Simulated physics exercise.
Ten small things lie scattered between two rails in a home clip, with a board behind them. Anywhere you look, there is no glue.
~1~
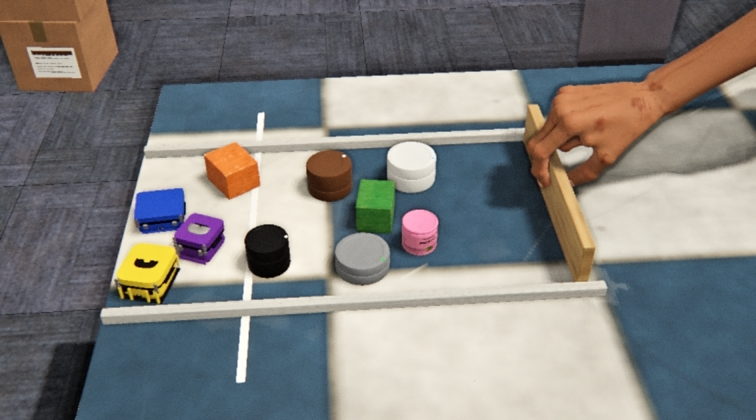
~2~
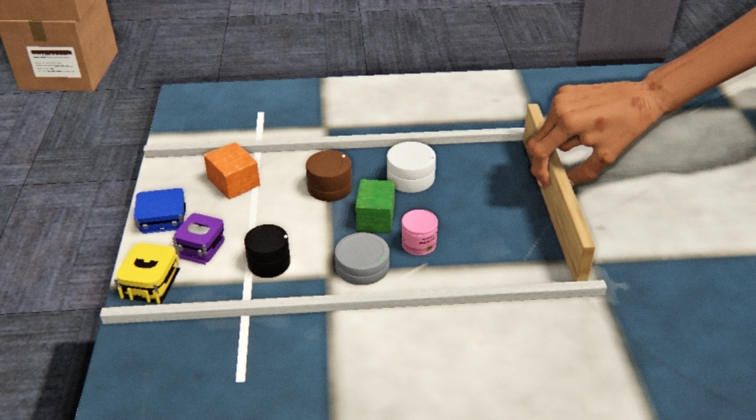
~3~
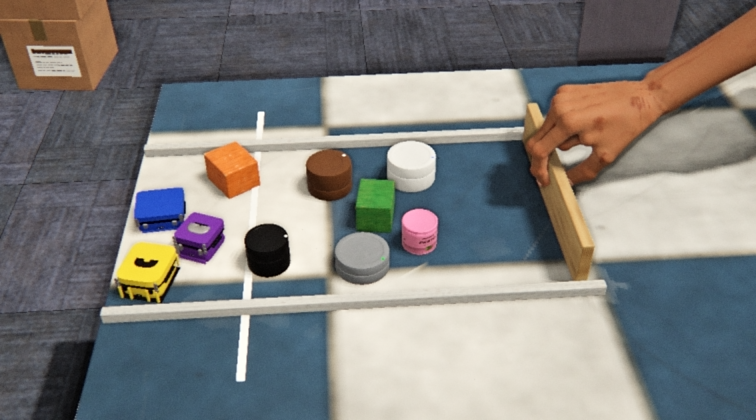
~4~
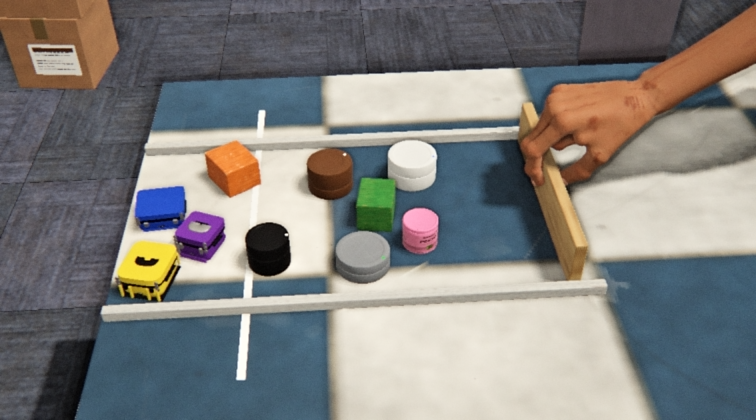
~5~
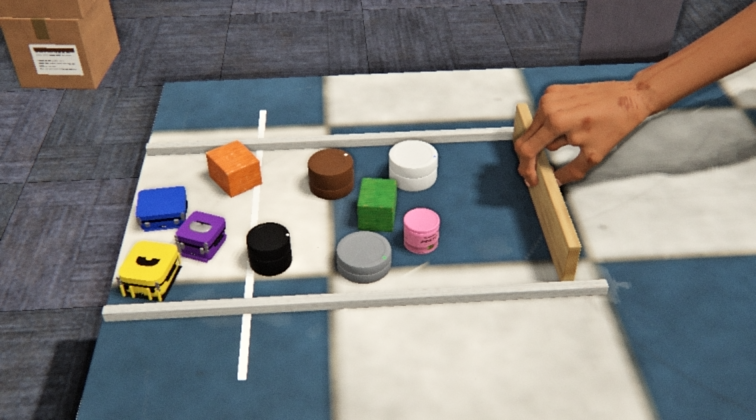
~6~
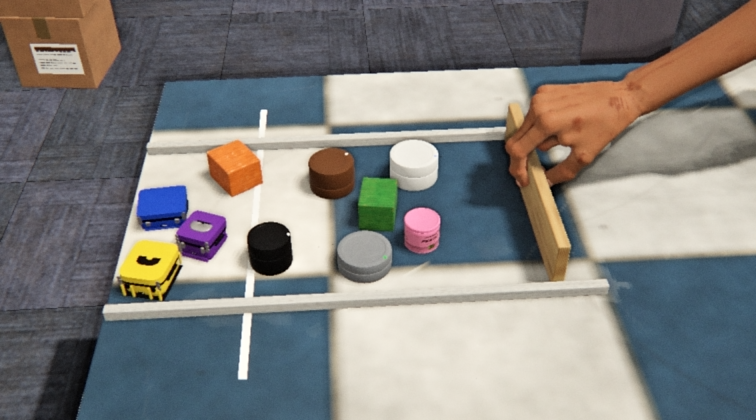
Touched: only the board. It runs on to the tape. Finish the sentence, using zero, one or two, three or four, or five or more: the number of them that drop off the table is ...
The number that drop off the table is zero.
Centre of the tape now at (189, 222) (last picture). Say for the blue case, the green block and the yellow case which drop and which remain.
The blue case is no longer there; as for the green block, it is still there; and the yellow case is no longer there.
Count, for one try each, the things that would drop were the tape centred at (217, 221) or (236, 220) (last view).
That would be 1, then 0.
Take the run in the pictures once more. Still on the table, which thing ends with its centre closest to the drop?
The blue case.
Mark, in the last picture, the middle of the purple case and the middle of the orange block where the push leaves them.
(161, 235), and the other (193, 167).
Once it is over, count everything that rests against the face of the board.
4 in contact.
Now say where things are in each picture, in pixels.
Blue case (161, 212); yellow case (149, 273); purple case (201, 240); board (555, 187); tape (253, 222), in the first frame.
Yellow case (149, 273); brown lid (329, 176), in the second frame.
Purple case (201, 238); grey lid (362, 258), in the third frame.
Blue case (162, 210); white lid (412, 165), in the fourth frame.
Yellow case (151, 271); board (542, 186), in the fifth frame.
Blue case (164, 209); yellow case (151, 271); purple case (203, 237); board (533, 187); tape (255, 219), in the sixth frame.
Soon after, none off yet; blue case at rest near (164, 209); yellow case at rest near (151, 271); purple case at rest near (203, 237).
In the end, the number that fall off is zero.
